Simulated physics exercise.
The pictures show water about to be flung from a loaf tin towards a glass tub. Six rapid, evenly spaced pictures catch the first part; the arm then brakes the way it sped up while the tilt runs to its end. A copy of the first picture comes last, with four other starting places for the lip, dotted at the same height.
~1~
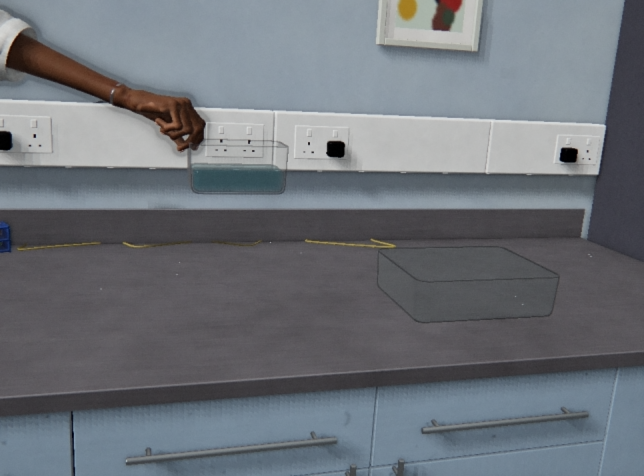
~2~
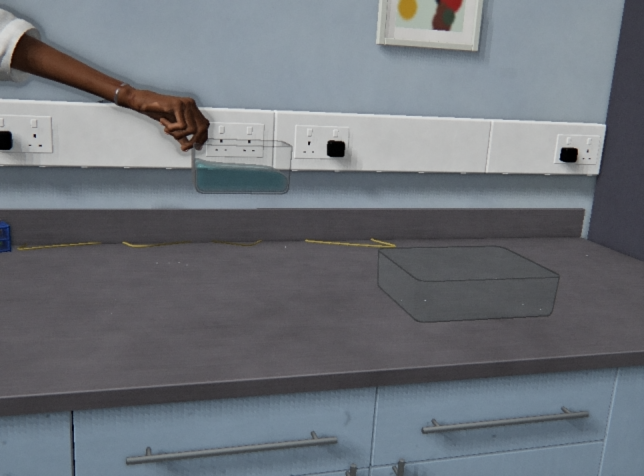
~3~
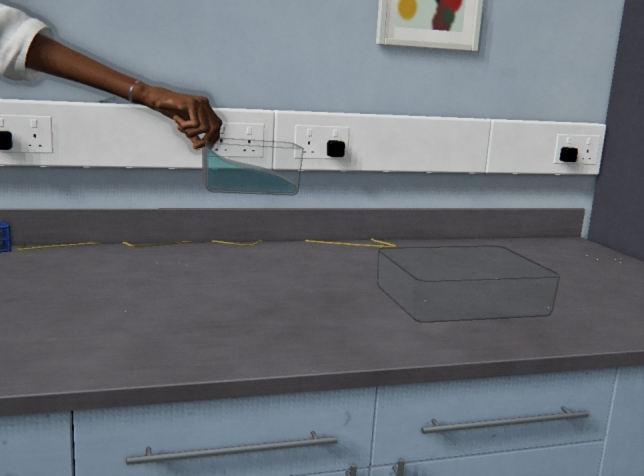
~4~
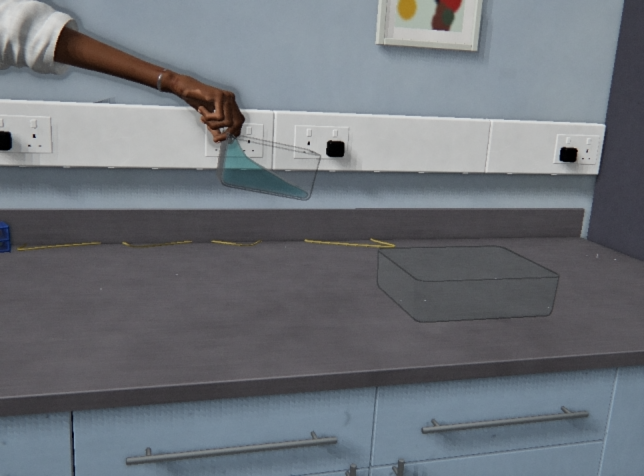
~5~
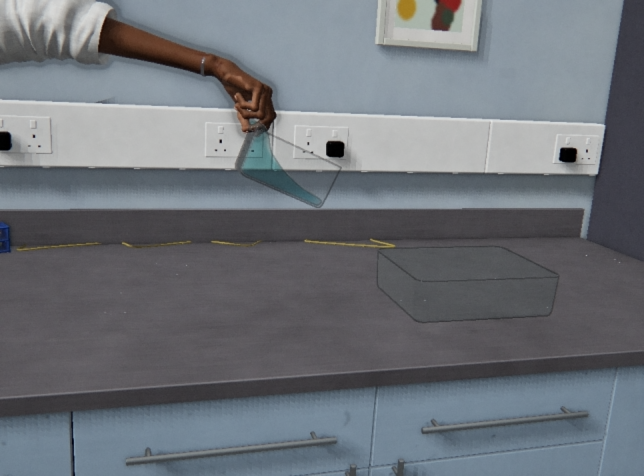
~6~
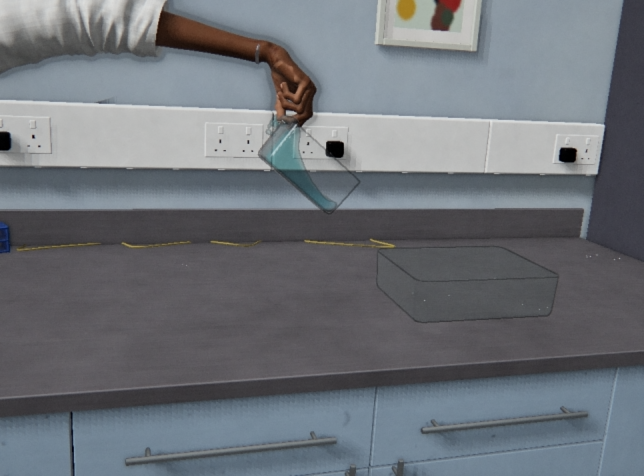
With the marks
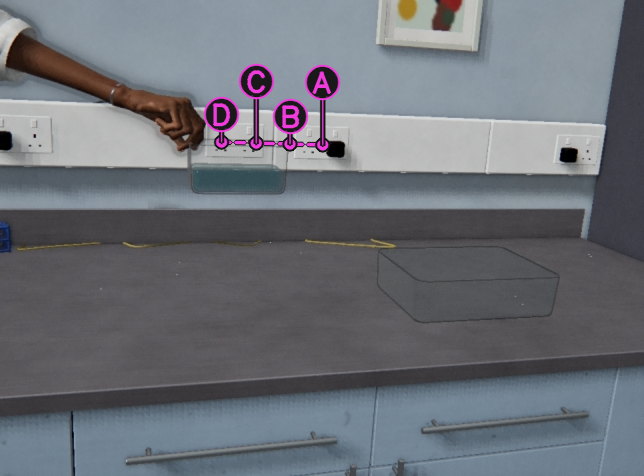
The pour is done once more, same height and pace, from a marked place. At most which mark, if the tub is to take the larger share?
The limit is C.
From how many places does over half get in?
Three of the four.
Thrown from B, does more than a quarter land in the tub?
Yes, clearly.
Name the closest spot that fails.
D.
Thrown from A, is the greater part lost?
No, not at all.
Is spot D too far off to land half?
Yes, it does.
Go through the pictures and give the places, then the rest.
In the first frame, upright, lip at (283, 143); tub from (412, 322) to (550, 315); nothing has left yet.
In the second frame, upright, lip at (286, 143); nothing has left yet.
In the third frame, tipped about 2°, lip at (297, 145); nothing has left yet.
In the fourth frame, tipped about 10°, lip at (315, 152); water is over the rim, down to (231, 135).
In the fifth frame, tipped about 23°, lip at (335, 164); water is over the rim, down to (248, 130).
In the sixth frame, tipped about 39°, lip at (354, 178); water is over the rim, down to (272, 134).
In magenta, A at (322, 144); B at (290, 144); C at (256, 143); D at (221, 142).
If A is chosen, about 85 % lands in the tub, 4 % falls short and 10 % goes beside or beyond.
If B is chosen, about 81 % lands in the tub, 5 % falls short and 15 % goes beside or beyond.
If C is chosen, about 64 % lands in the tub, 25 % falls short and 11 % goes beside or beyond.
If D is chosen, about 31 % lands in the tub, 61 % falls short and 8 % goes beside or beyond.
